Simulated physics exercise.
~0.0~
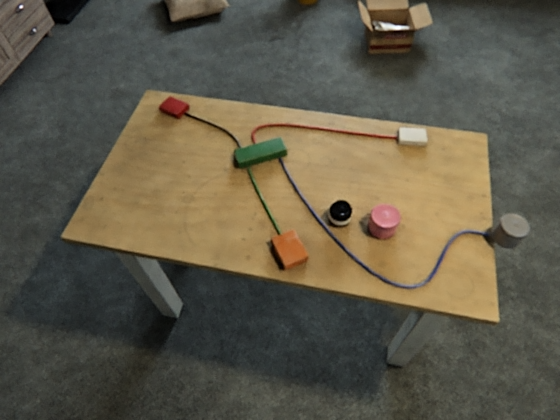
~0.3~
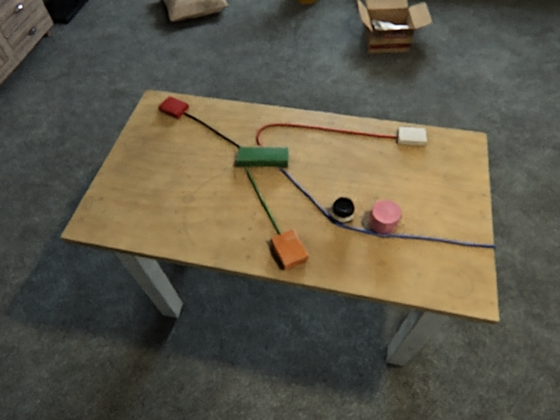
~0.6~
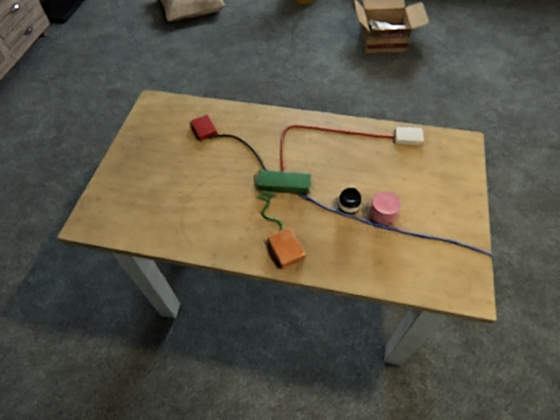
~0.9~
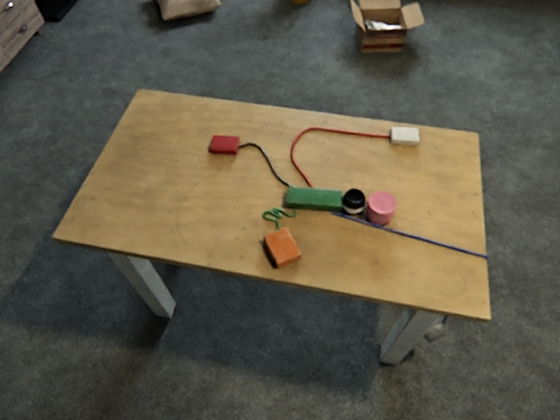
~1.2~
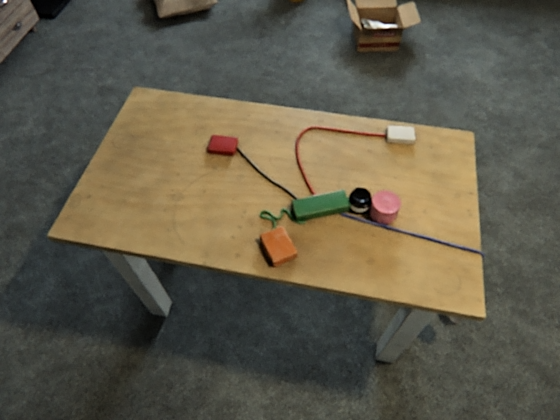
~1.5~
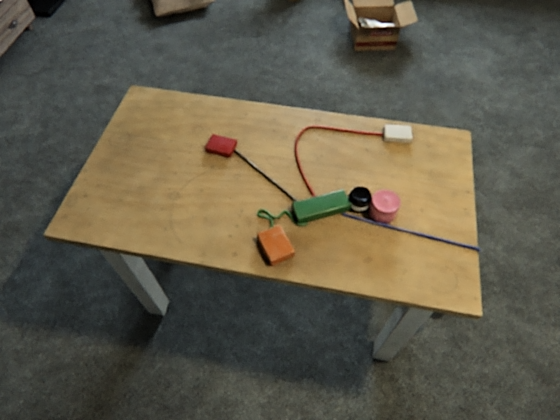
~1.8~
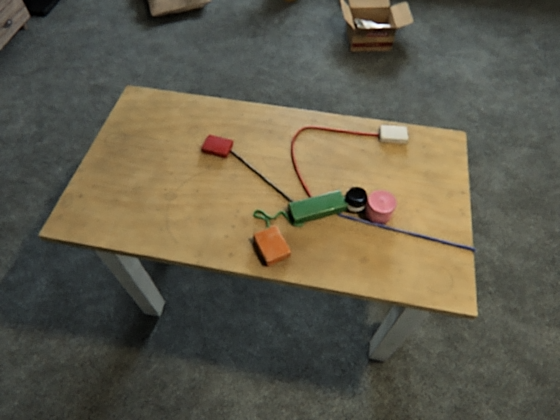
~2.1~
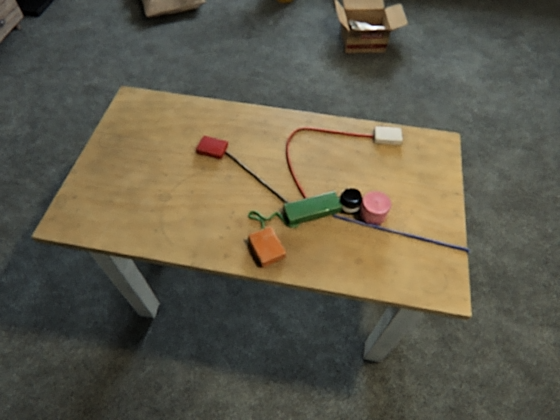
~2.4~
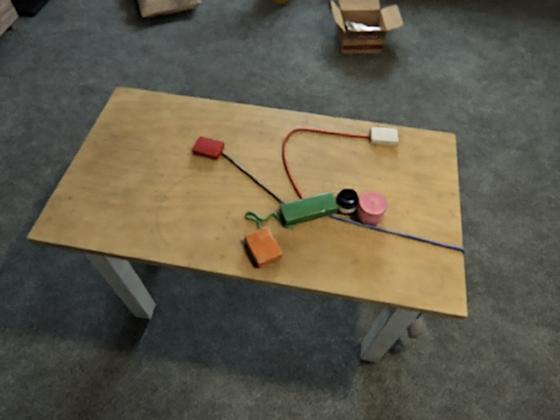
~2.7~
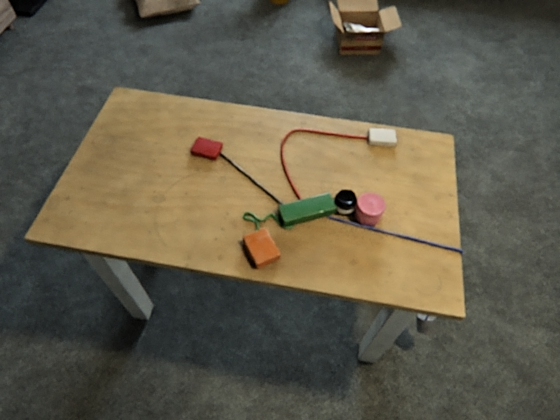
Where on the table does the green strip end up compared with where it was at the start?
It started near the back of the table, left of the middle, well away from the black jar. By the end it was farther right and closer to the front, right beside the jar.
